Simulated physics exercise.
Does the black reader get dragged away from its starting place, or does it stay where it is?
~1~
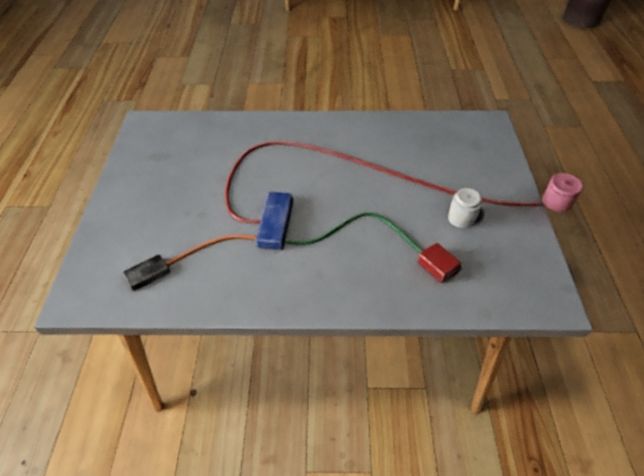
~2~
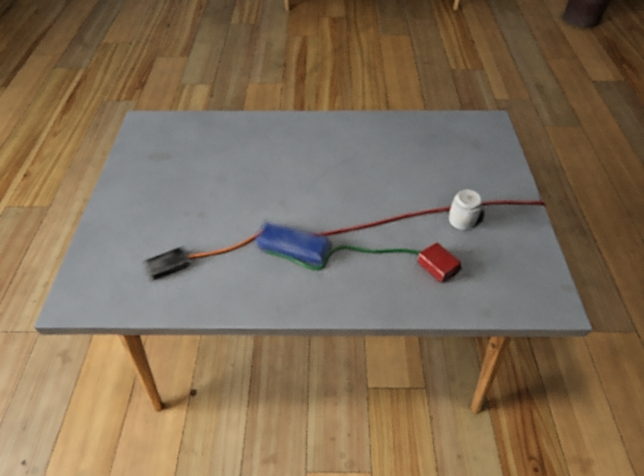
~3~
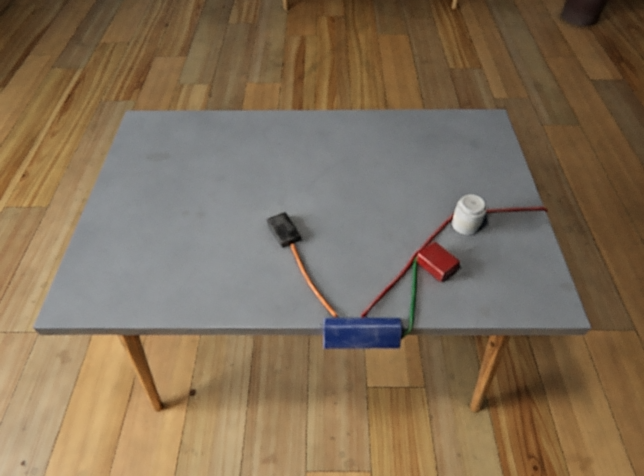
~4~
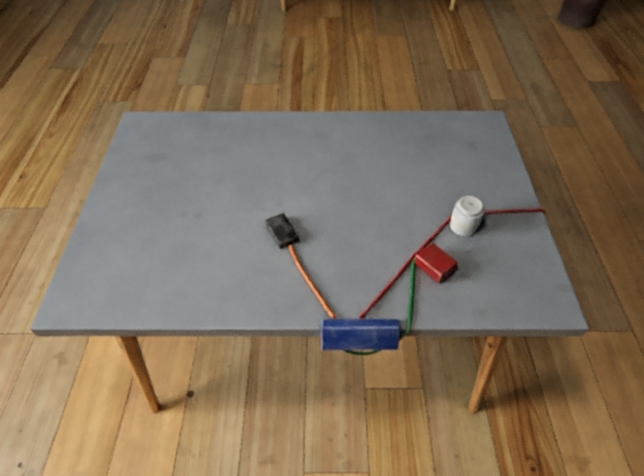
The black reader gets dragged away from its starting place. It is pulled across the table from the left and comes to rest near the middle.
